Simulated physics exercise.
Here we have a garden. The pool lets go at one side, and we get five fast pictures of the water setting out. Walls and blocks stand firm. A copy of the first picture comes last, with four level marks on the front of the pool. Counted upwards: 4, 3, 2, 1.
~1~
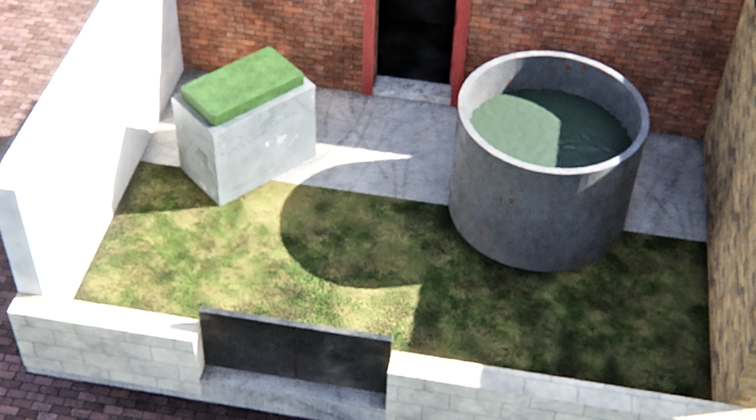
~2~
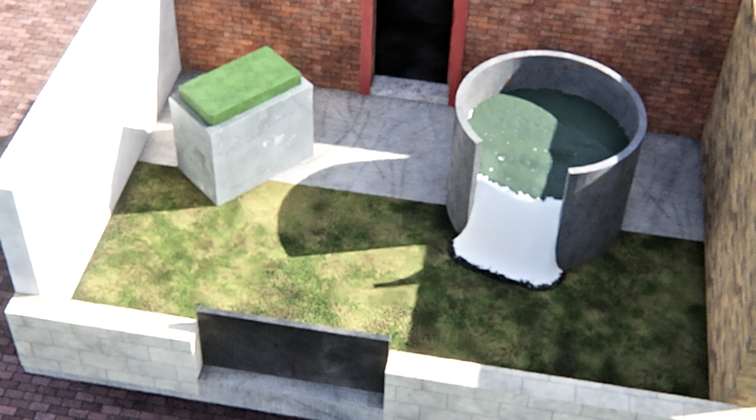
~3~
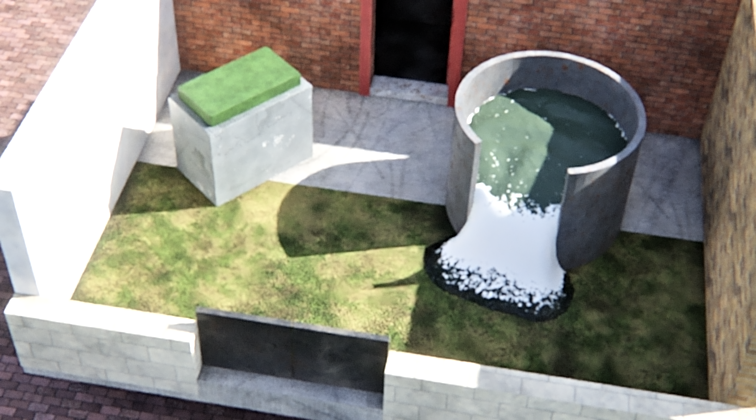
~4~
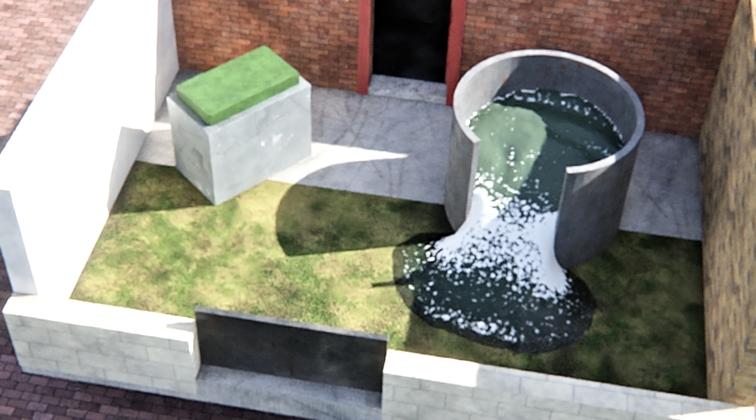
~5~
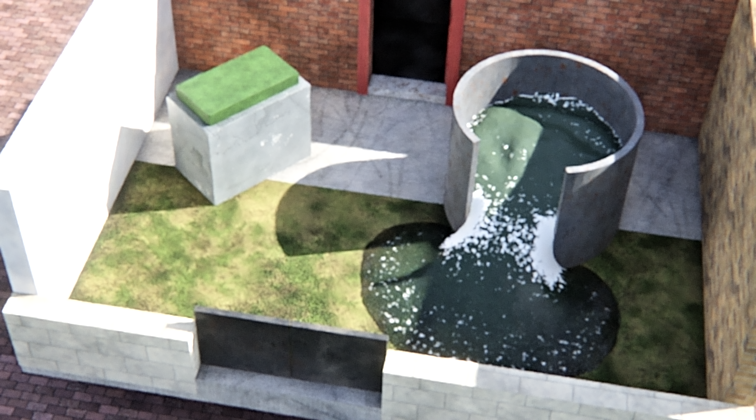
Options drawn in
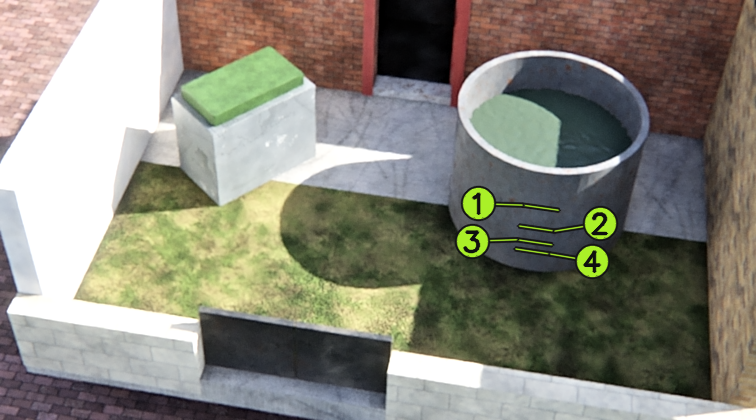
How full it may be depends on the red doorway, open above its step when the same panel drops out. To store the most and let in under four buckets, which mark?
It is 1.
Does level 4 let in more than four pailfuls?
No, that is safe.
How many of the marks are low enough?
All of the four.
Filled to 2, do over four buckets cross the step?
No, not at all.
In lime, 1 at (540, 207); 2 at (536, 228); 3 at (534, 242); 4 at (532, 251); from the bottom up 4, 3, 2, 1.
If 1 is chosen, a bucket or two gets in.
If 2 is chosen, nothing gets over.
If 3 is chosen, nothing gets over.
If 4 is chosen, nothing gets over.
